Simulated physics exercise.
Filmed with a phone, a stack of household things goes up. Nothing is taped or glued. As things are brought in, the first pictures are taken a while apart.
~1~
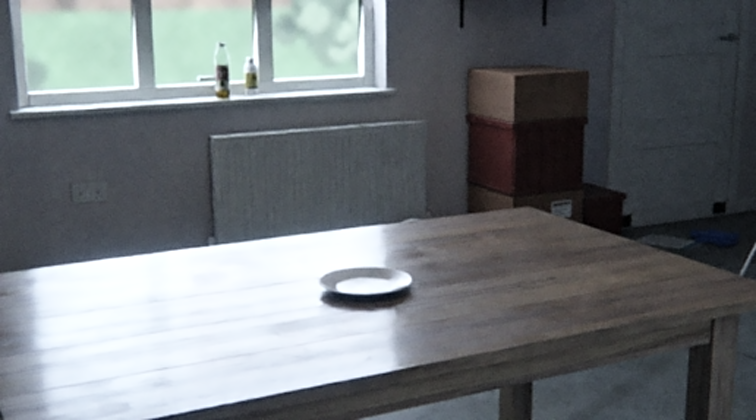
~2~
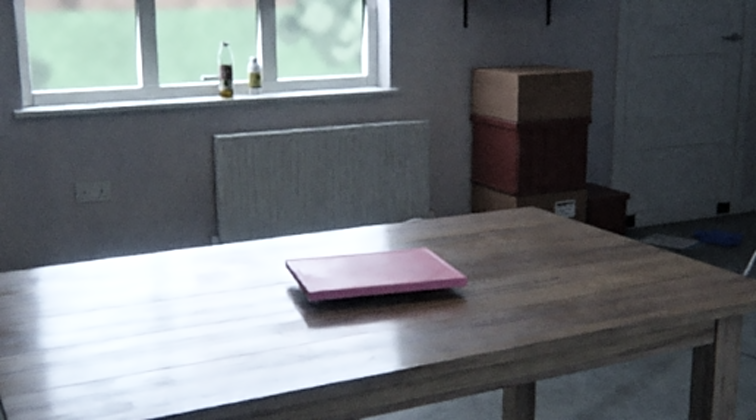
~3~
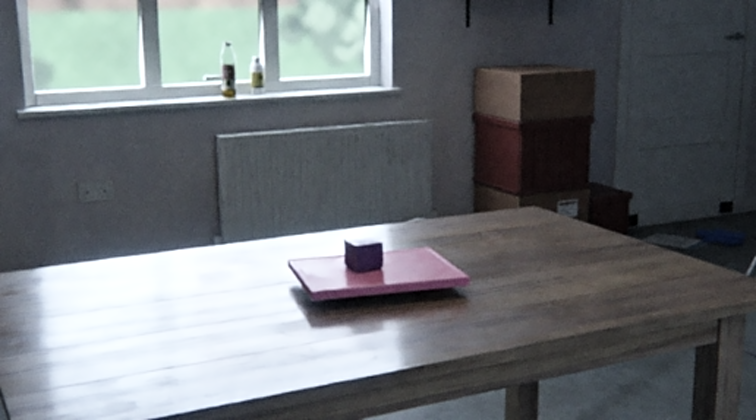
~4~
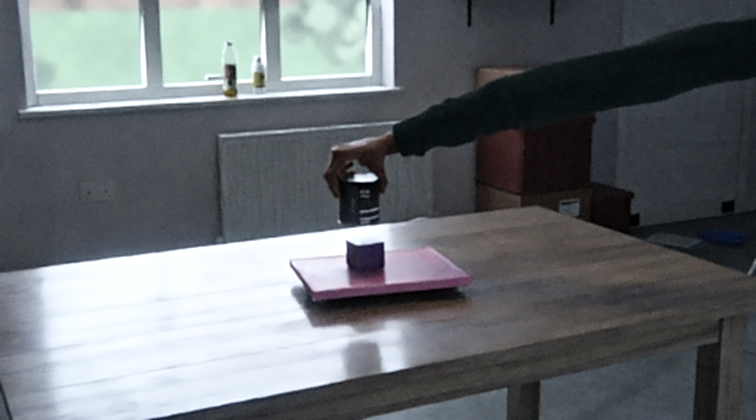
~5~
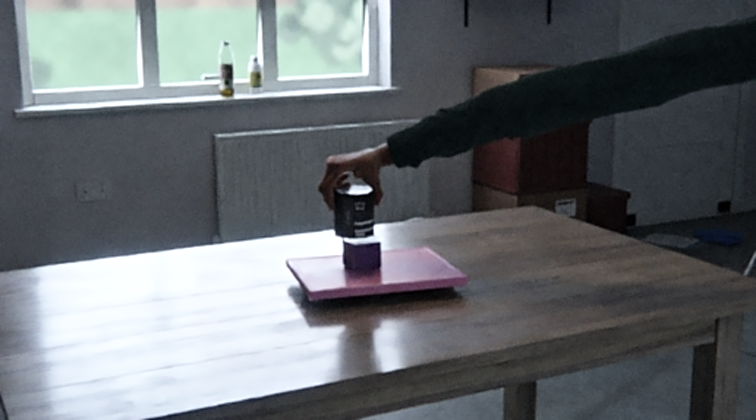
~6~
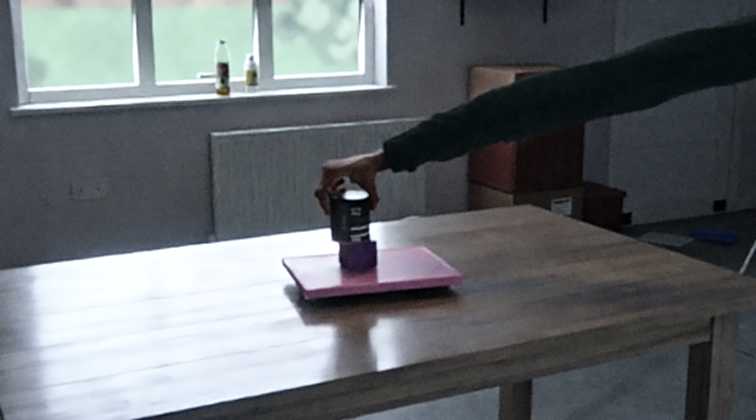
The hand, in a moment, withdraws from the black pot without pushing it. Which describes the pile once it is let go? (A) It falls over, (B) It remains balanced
Answer: B.
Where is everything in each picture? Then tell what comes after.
In the first picture, the last thing is not in view yet.
In the second picture, the last thing is not in view yet.
In the third picture, the last thing is not in view yet; purple block (363, 253).
In the fourth picture, on its way; black pot (359, 200); pink tray (377, 272).
In the fifth picture, on its way; black pot (354, 212).
In the sixth picture, in place under the hand; black pot (350, 217); purple block (358, 252).
Then, 0.40 s after the last picture, nothing has stirred.
Then, 0.90 s after the last picture, black pot resting near (350, 218).
At rest, all 4 in place. Seen from the same camera at the end, black pot near (350, 218). The pile stays up.
